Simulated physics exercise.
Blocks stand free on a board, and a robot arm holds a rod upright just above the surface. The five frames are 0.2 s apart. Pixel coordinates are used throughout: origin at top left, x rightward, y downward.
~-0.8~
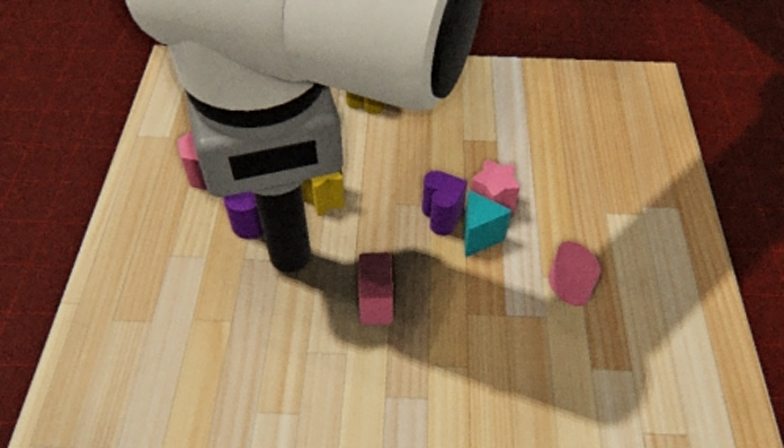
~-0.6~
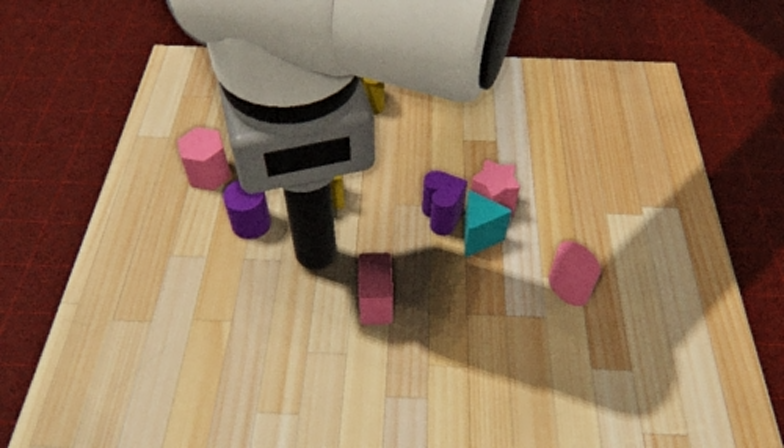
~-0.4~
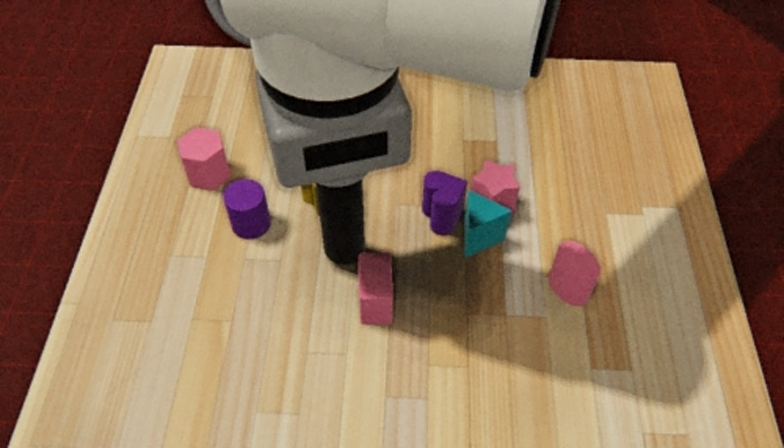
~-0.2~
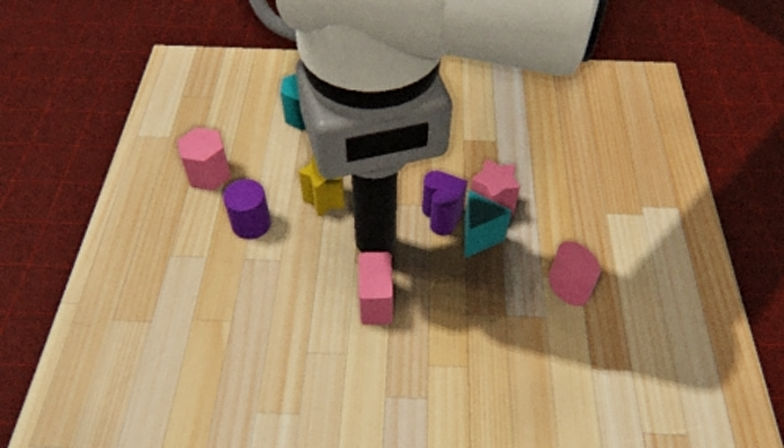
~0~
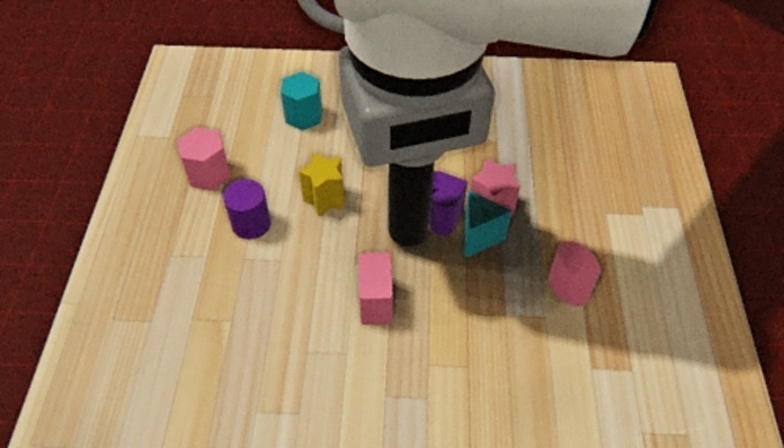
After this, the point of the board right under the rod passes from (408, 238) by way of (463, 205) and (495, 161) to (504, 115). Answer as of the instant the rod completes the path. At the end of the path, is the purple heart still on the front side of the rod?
The answer is yes.
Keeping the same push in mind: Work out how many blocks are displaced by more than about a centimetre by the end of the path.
It shifts two blocks.
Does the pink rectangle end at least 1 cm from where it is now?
I believe not.
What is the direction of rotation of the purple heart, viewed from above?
It goes anticlockwise.
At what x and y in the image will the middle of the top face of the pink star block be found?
The pink star block ends near (533, 162).
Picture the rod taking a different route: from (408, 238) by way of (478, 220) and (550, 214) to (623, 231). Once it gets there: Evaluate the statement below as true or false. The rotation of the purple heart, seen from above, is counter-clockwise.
That claim is true.
The first path, step by step. One third of the way, rod at (464, 196); purple heart at (484, 152), turned 40° anticlockwise; turquoise triangular piece at (487, 208), turned 25° clockwise; pink star block at (520, 168), turned 60° clockwise.
Two thirds of the way, rod at (497, 153); purple heart at (516, 110), turned 40° anticlockwise; turquoise triangular piece at (487, 208), turned 25° clockwise; pink star block at (533, 162).
At the end, rod at (505, 107); pink rectangle in place; purple heart at (529, 68), turned 30° anticlockwise; turquoise triangular piece at (487, 208), turned 25° clockwise; pink star block at (533, 162), turned 125° clockwise.
